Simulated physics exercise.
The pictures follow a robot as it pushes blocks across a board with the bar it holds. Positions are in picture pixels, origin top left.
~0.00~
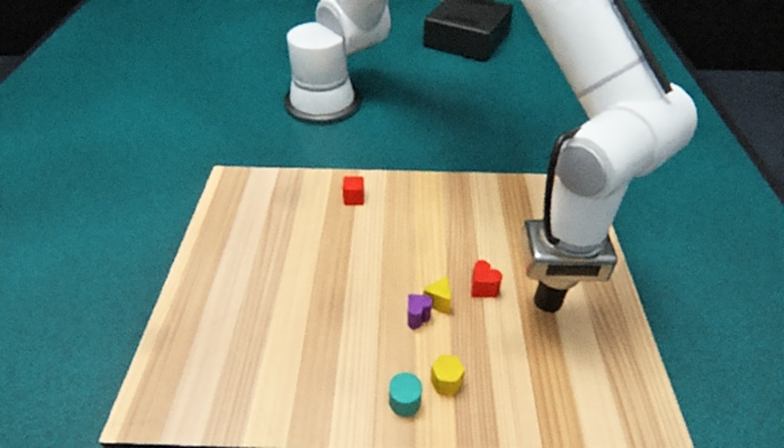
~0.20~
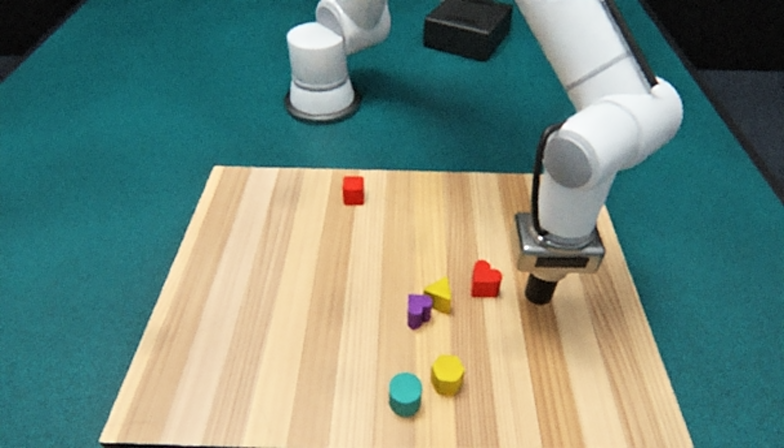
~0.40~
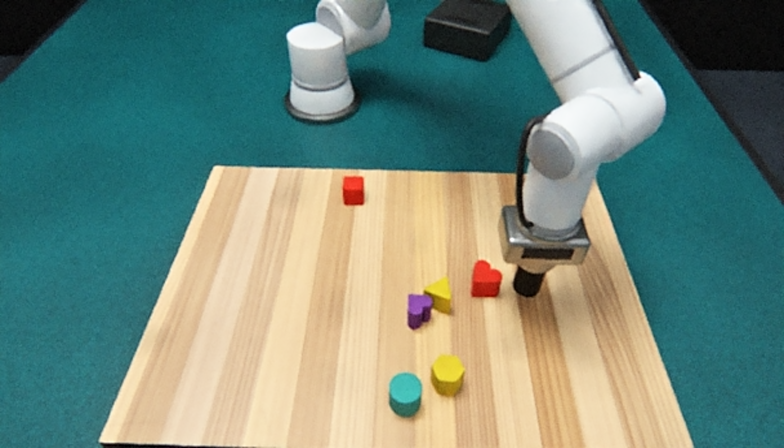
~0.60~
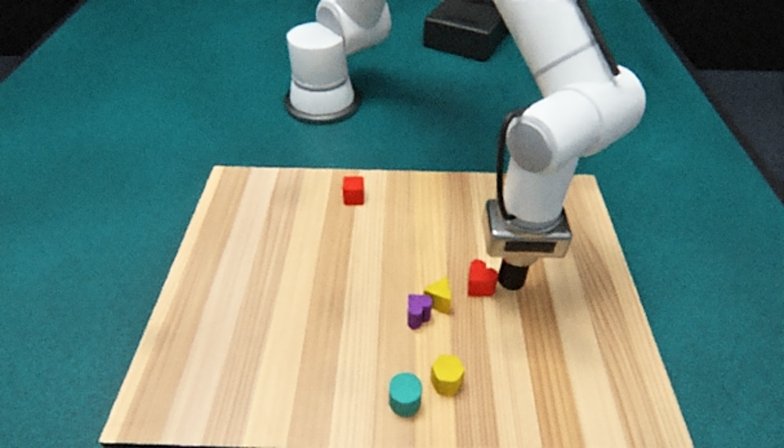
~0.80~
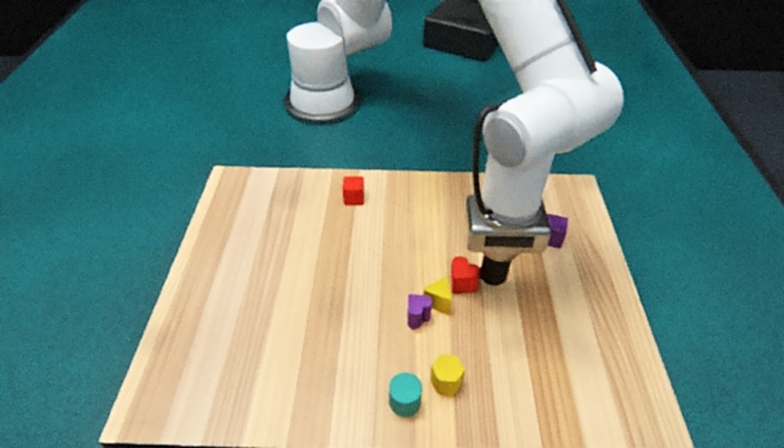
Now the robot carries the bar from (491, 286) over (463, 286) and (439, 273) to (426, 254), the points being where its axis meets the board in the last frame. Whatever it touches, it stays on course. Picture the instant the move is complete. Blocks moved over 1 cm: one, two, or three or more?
Blocks that move over 1 cm: One.
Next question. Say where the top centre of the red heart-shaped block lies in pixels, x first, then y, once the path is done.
I'd place it at (406, 251), taking the centre of its top.
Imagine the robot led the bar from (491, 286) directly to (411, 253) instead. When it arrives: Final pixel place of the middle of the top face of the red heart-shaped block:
It ends at (402, 256).
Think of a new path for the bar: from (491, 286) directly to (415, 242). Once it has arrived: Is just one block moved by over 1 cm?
My answer is yes.
The first path, step by step. One third of the way, bar at (464, 275); yellow triangle at (437, 287), turned 25° anticlockwise; red heart-shaped block at (436, 263), turned 20° clockwise.
Two thirds of the way, bar at (440, 263); yellow triangle at (437, 287), turned 25° anticlockwise; red heart-shaped block at (413, 254), turned 15° clockwise.
At the end, bar at (427, 244); purple heart-shaped block not moved; yellow triangle at (437, 287), turned 25° anticlockwise; red heart-shaped block at (406, 251).
